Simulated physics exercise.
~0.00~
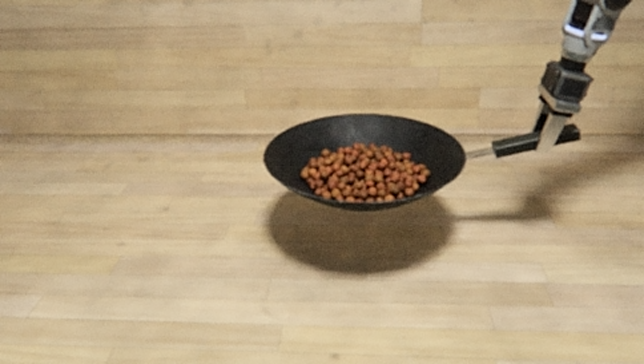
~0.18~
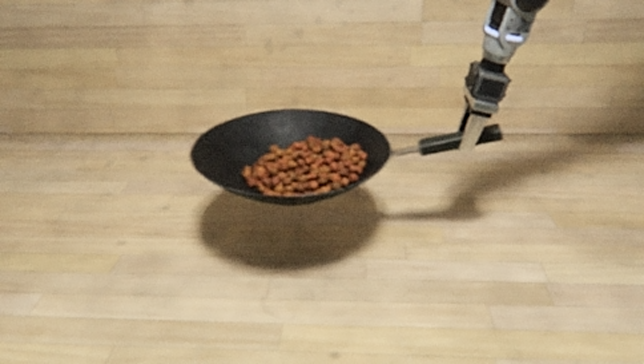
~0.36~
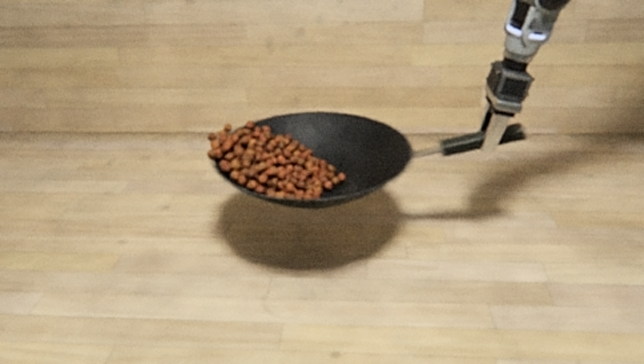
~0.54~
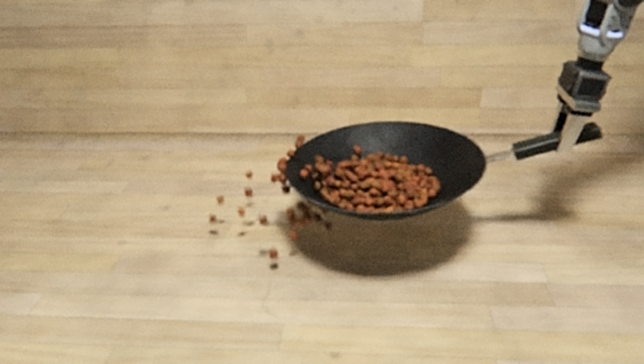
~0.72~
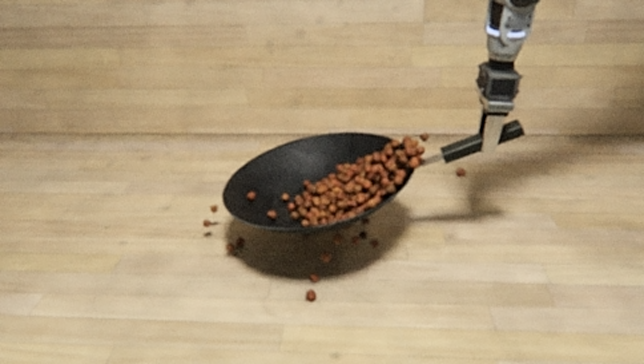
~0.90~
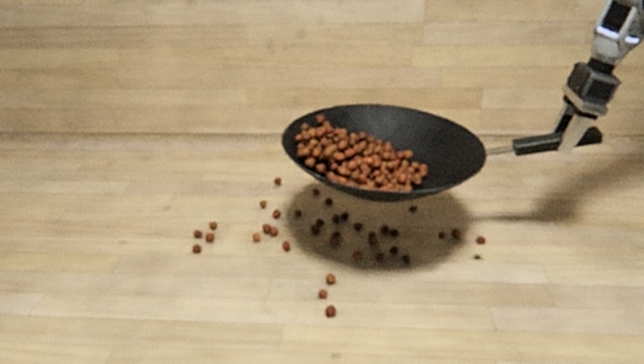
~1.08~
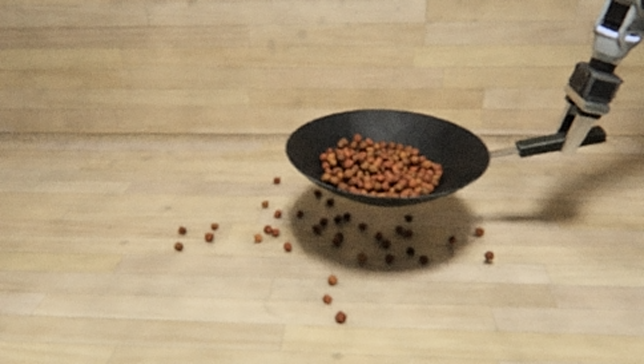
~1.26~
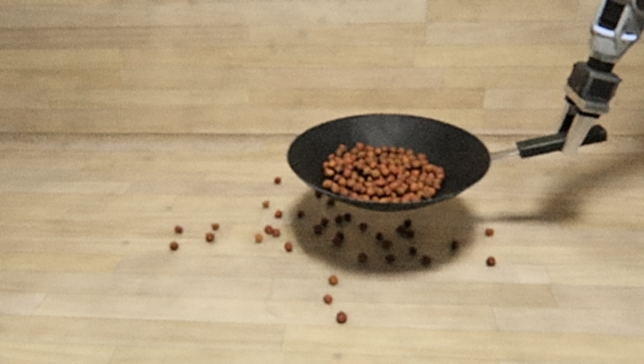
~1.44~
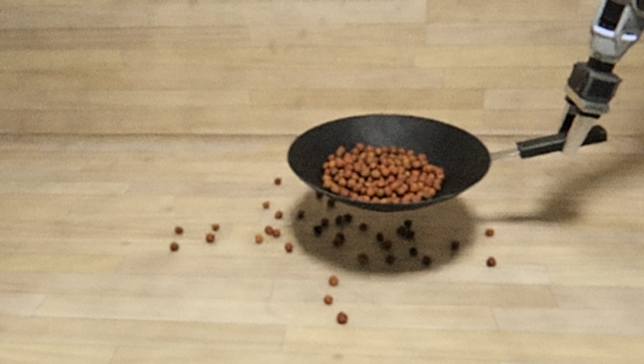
A black wok heaped with reddish-brown hazelnuts hangs above a pale wooden surface, its handle held by a robotic arm at the right. The arm draws the wok left, then starts it back to the right, and the nuts pile up against the left rim. As it swings farther right, some spill over that edge and drop. The wok jerks left again, tilting, and the load surges toward the handle while more nuts fall. It returns right, levels and settles, with most nuts still inside and a few dozen scattered below.
